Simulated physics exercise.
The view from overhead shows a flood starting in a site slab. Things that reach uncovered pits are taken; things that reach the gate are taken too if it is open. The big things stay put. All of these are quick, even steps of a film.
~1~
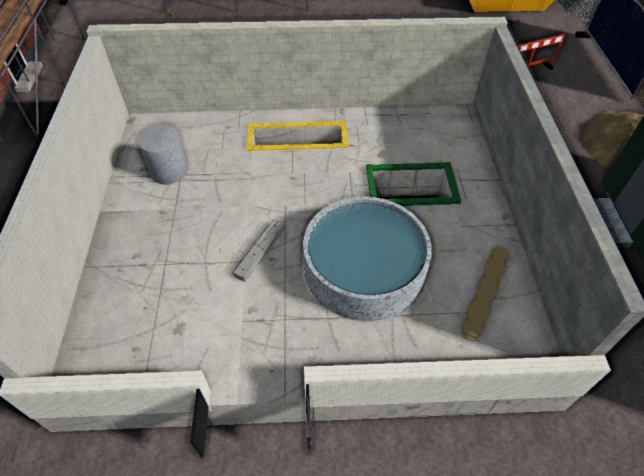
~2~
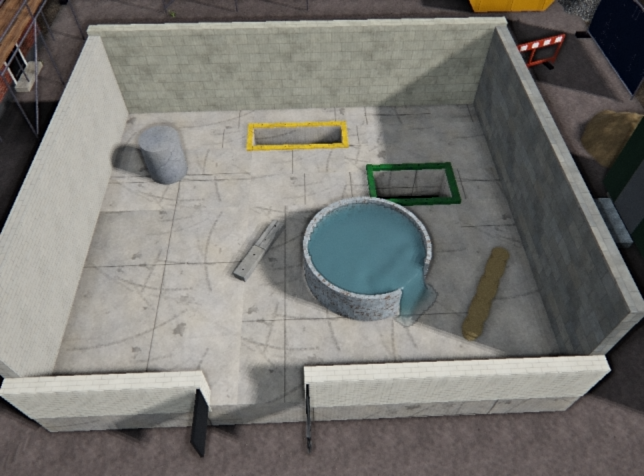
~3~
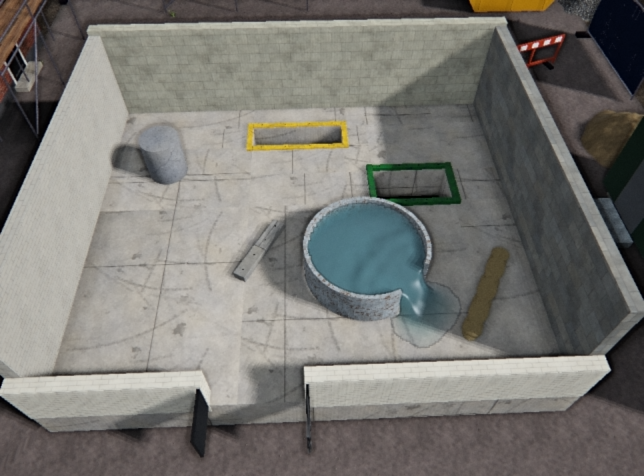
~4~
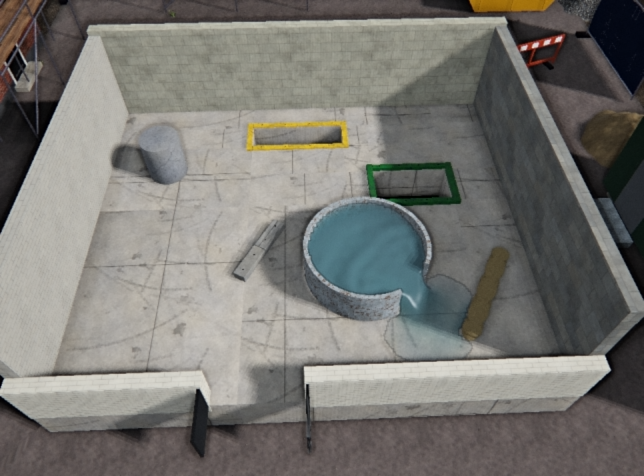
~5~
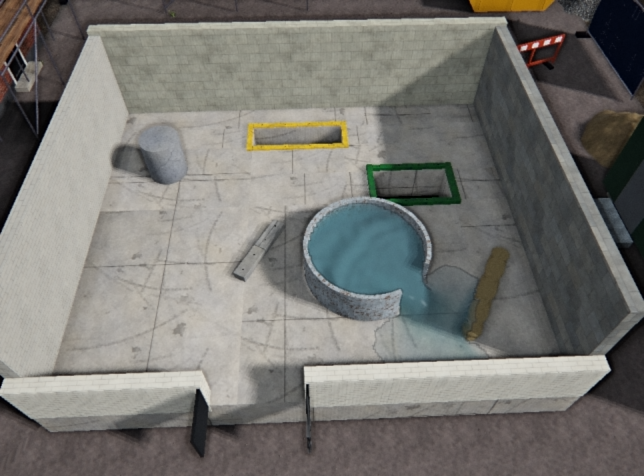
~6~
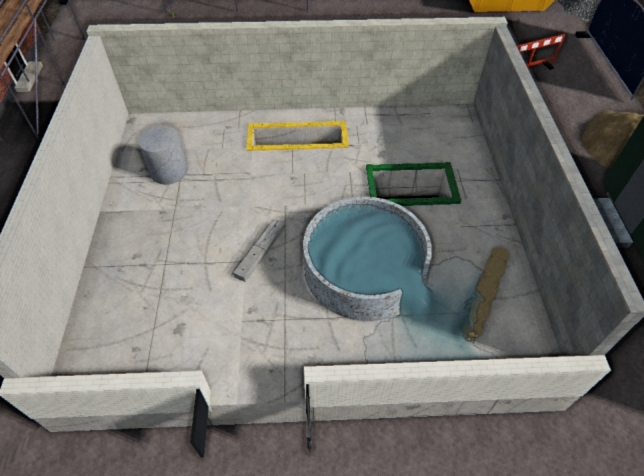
At the start, a round stone tank of still blue water stands whole on a walled concrete slab with yellow- and green-edged pits. A gap then opens at its lower right, and water pours out, spreading rightward across the slab to the brown log while the pool inside ripples.
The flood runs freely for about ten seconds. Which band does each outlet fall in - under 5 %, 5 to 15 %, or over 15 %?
At the end, the gate will drain shy of five per cent, the yellow pit will drain shy of five per cent, the green pit will drain shy of five per cent.
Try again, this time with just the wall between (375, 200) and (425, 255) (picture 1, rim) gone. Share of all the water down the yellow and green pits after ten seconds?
Approximately, yellow takes 6 % and green takes 15 %.
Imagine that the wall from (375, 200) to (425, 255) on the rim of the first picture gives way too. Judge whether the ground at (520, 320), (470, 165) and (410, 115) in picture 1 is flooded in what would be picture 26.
Spot by spot: Soaked through, then soaked through, then soaked through.
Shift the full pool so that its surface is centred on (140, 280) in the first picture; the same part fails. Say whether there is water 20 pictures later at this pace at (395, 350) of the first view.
There: Awash.
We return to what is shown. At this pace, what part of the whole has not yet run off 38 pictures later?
98 in a hundred.
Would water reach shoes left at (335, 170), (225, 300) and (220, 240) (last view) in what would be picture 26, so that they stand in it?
The readings in sequence are waterless, watered, waterless.
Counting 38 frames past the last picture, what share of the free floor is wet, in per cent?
I'd say close to 55 per cent.
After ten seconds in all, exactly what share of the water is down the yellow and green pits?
In the order asked: 0 percent and 0 percent.
A moment on, water covers 10 % of the floor; the gate 0 %, the yellow pit 0 %, the green pit 0 %.
Next, water covers 20 % of the floor; the gate 0 %, the yellow pit 0 %, the green pit 0 %.
Then, water covers 35 % of the floor; the gate 0 %, the yellow pit 0 %, the green pit 0 %.
Later, water covers 55 % of the floor; the gate 1 %, the yellow pit 0 %, the green pit 0 %.
In the end, water covers 75 % of the floor; the gate 2 %, the yellow pit 1 %, the green pit 0 %.
